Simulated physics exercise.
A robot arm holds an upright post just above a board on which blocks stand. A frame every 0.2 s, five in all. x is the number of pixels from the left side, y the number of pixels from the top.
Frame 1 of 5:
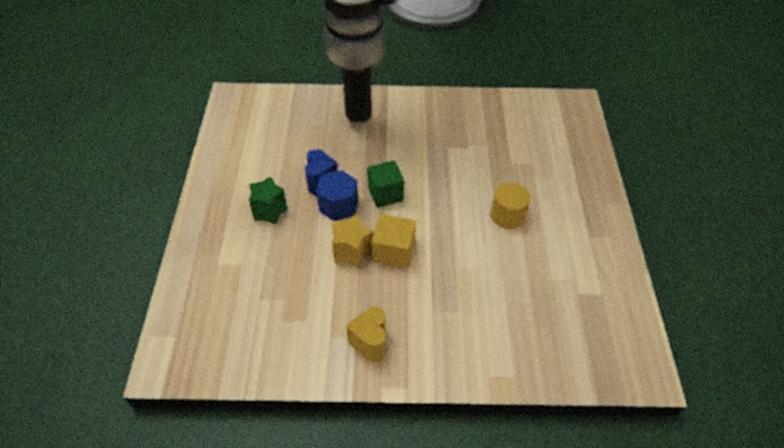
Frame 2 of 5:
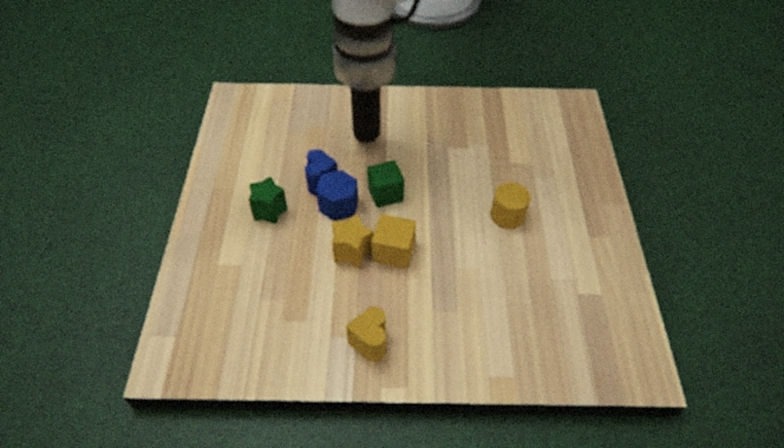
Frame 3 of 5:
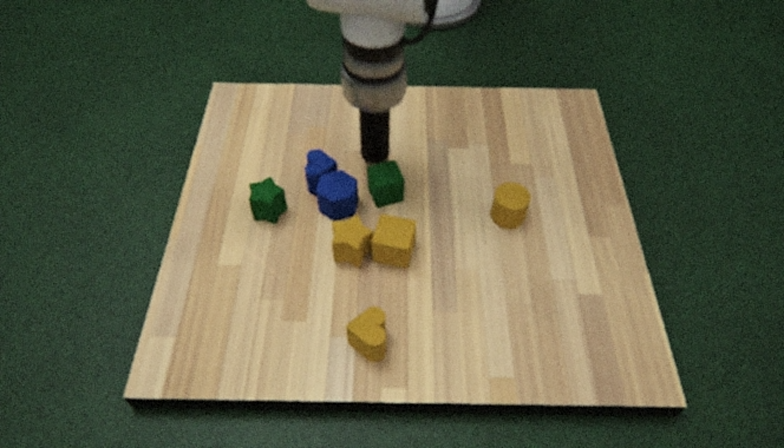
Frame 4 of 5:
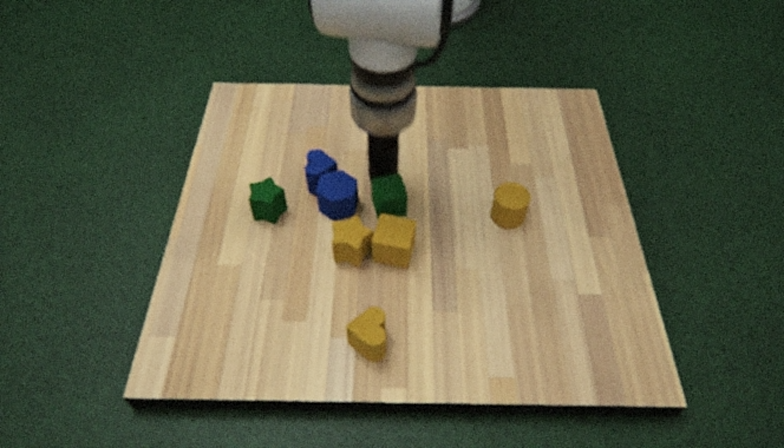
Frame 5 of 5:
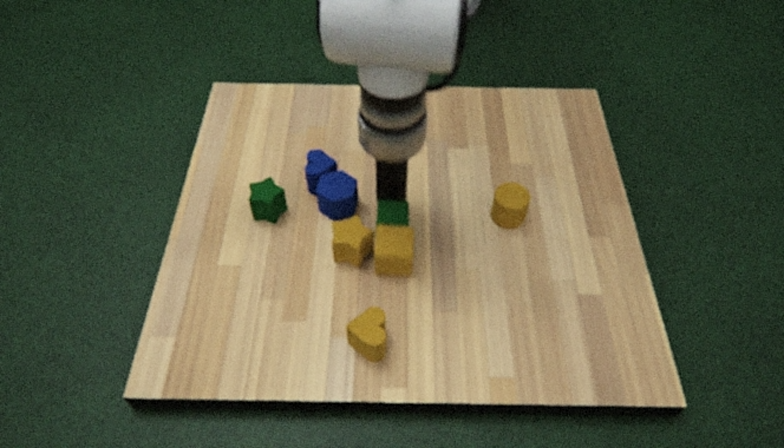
Robot arm moving forward over a wooden board, pushing a green block against a yellow square block and nudging both nearer.
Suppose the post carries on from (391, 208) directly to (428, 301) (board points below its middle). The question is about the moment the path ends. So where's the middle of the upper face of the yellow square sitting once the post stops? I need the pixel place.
Its top centre is at about (388, 339).
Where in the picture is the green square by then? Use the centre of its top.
Around (415, 312).
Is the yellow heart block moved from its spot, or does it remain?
It gets moved.
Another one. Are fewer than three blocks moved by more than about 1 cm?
No, that is not how it ends up.
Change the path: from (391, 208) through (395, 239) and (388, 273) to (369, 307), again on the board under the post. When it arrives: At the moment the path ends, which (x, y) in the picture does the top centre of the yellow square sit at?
My prediction: (414, 343).
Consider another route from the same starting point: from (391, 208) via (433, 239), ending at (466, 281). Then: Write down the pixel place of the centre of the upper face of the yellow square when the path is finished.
I'd expect the centre of its top face to be at (390, 266).
On the path given first. One third of the way, post at (403, 230); green square at (402, 244); yellow square at (397, 275).
Two thirds of the way, post at (415, 261); yellow heart block at (364, 339); green square at (410, 278), turned 25° clockwise; yellow square at (395, 309), turned 25° clockwise.
At the end, post at (429, 294); yellow star-shaped block in place; yellow heart block at (347, 360), turned 20° clockwise; green square at (415, 312), turned 45° clockwise; yellow square at (388, 339), turned 45° clockwise.
